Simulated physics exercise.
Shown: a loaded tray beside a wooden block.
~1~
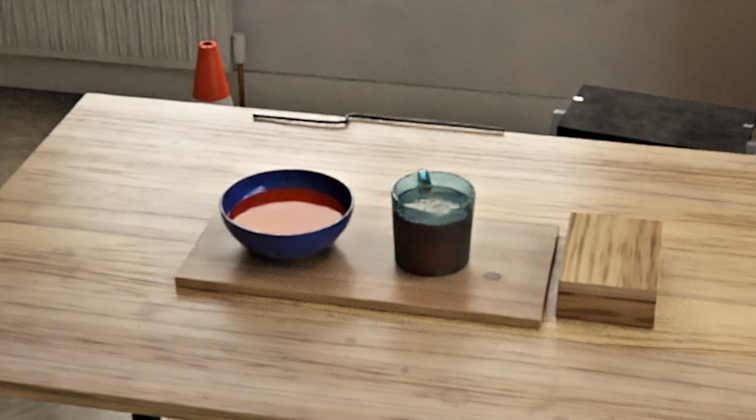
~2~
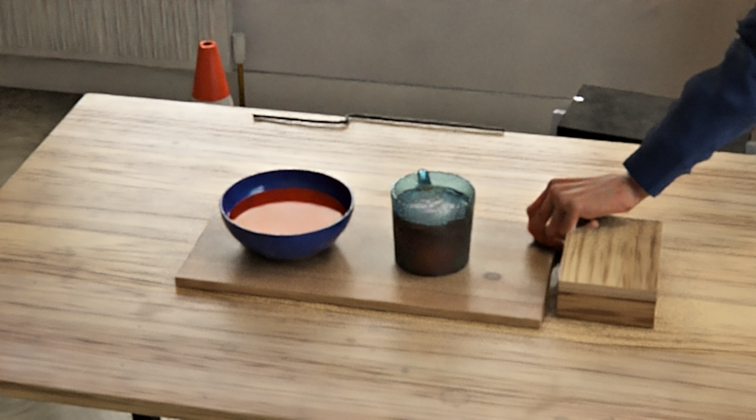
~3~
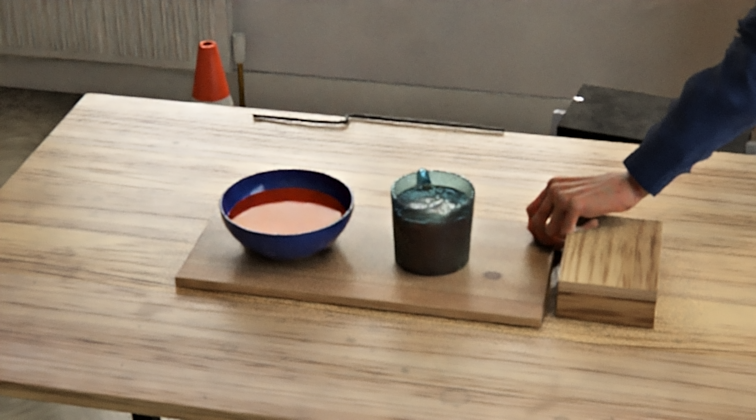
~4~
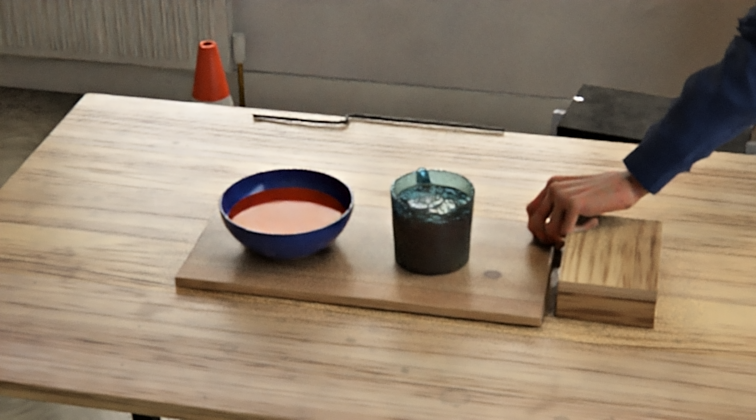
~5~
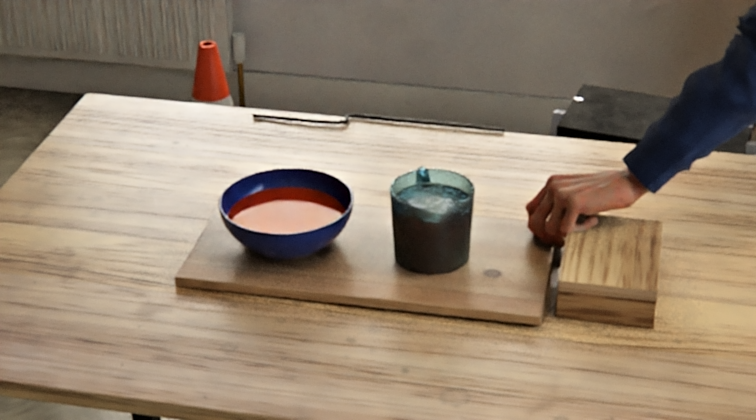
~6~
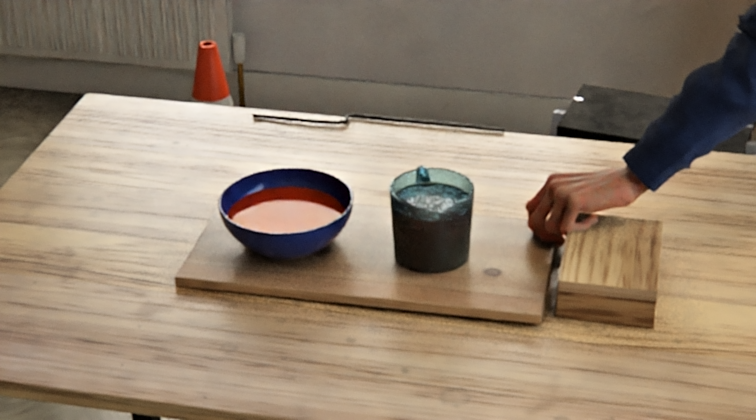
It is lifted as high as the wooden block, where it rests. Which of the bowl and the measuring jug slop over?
Left bowl: Holds every drop; right measuring jug: Holds every drop.
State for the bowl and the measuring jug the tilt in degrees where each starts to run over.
The first goes near 20°, the next near 25°.
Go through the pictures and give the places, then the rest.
In the first frame, the tray lies flat; bowl (288, 219) about half full; measuring jug (433, 222) about three quarters full; wooden block (606, 305).
In the second frame, a hand takes the end of the tray; bowl about half full, surface at (288, 217); measuring jug about three quarters full, surface at (433, 205).
In the third frame, the end has come up a little; bowl (288, 219) about half full; measuring jug (433, 222) about three quarters full.
In the fourth frame, slope near 0°; bowl about half full, surface at (287, 217); measuring jug about three quarters full, surface at (432, 203); wooden block (606, 305).
In the fifth frame, the tray slopes by about 1°; bowl (287, 218) about half full; measuring jug (432, 219) about three quarters full.
In the sixth frame, the end is rising; bowl about half full, surface at (287, 216); measuring jug about three quarters full, surface at (432, 201); wooden block (606, 305).
Soon after, the tray slopes by about 4°; bowl, nothing has left it; measuring jug, nothing has left it.
Later, the tray slopes by about 9°; bowl, nothing has left it; measuring jug, nothing has left it.
In the end, the tray slopes by about 7°, resting on the wooden block; bowl, nothing has left it; measuring jug, nothing has left it.
